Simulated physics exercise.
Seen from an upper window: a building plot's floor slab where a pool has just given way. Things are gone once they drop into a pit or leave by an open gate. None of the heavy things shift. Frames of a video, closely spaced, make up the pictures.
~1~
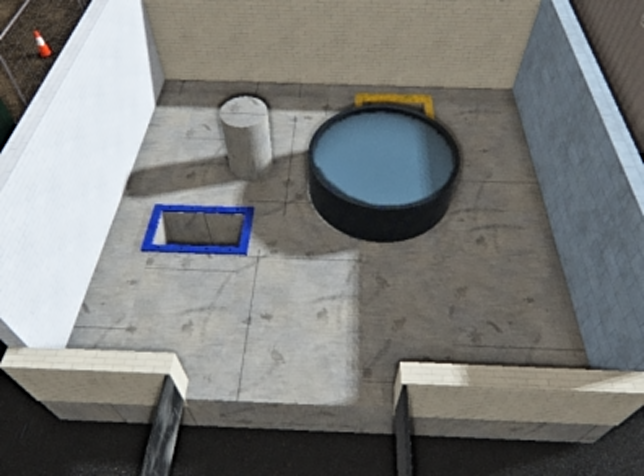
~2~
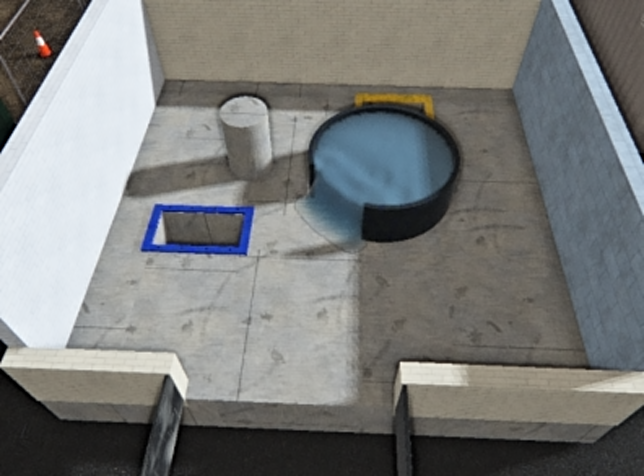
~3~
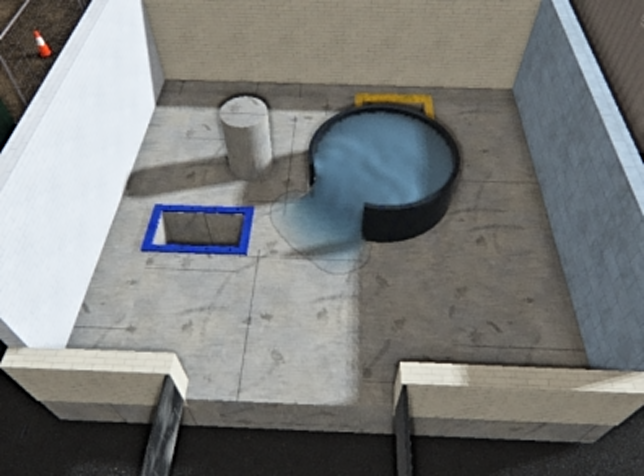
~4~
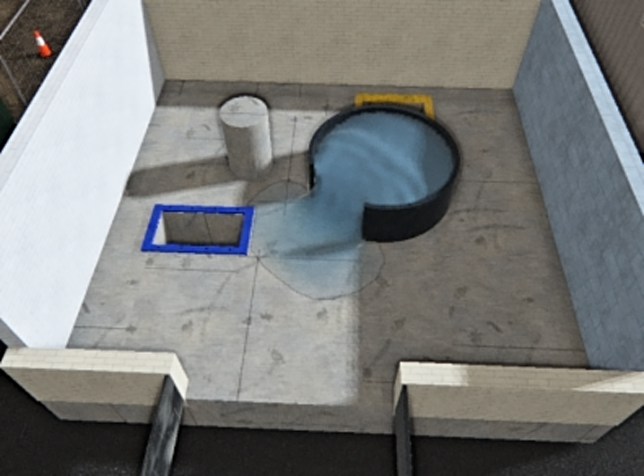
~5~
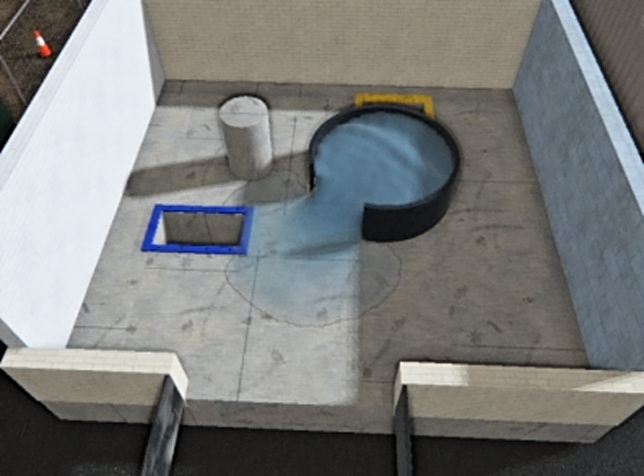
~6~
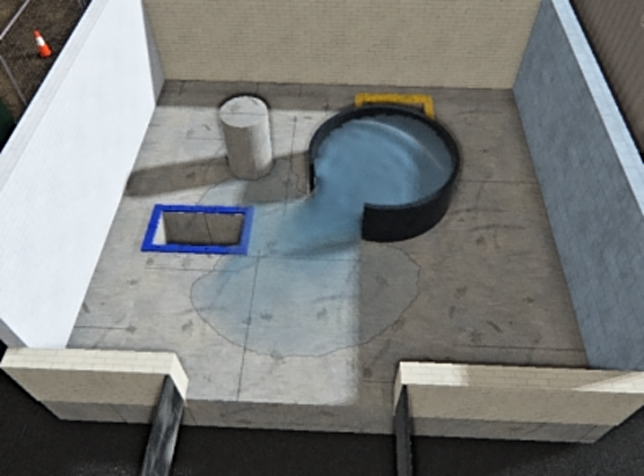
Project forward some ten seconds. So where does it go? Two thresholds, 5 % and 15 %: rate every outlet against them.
Rating by outlet: Gate - above both, blue pit - above both, yellow pit - below both.
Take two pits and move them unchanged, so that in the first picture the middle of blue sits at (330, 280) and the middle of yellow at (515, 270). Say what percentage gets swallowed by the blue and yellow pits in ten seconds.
Blue 35 %; yellow 0 %.
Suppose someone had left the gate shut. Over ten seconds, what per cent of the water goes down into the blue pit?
Blue pit, per cent: 20.
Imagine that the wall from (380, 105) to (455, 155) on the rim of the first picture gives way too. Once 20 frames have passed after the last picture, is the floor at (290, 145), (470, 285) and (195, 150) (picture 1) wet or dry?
Result, in sequence: Untouched by the flood; inundated; untouched by the flood.
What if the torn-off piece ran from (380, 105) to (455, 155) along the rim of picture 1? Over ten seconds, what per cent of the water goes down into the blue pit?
About 0 percent ends up in the blue pit, by my reckoning.
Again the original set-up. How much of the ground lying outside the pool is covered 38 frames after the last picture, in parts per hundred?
45 %, roughly.
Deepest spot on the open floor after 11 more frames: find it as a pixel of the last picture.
I'd point to (86, 375).
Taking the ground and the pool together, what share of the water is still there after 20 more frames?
Roughly 72 per cent.
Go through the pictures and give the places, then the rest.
In the first picture, the round pool at (383, 156) is whole and still.
In the second picture, the front is at (302, 200), out from the gap at (331, 212).
In the third picture, water pours out at (331, 213) and has run to (347, 268).
In the fourth picture, the front is at (311, 292), out from the gap at (331, 214).
In the fifth picture, water pours out at (331, 214) and has run to (278, 314).
In the sixth picture, the front is at (221, 328), out from the gap at (331, 213).
A moment on, water covers 30 % of the floor; the gate 2 %, the blue pit 4 %, the yellow pit 0 %.
Next, water covers 30 % of the floor; the gate 9 %, the blue pit 8 %, the yellow pit 0 %.
Then, water covers 35 % of the floor; the gate 17 %, the blue pit 12 %, the yellow pit 0 %.
Later, water covers 45 % of the floor; the gate 26 %, the blue pit 16 %, the yellow pit 0 %.
In the end, water covers 65 % of the floor; the gate 36 %, the blue pit 18 %, the yellow pit 0 %.
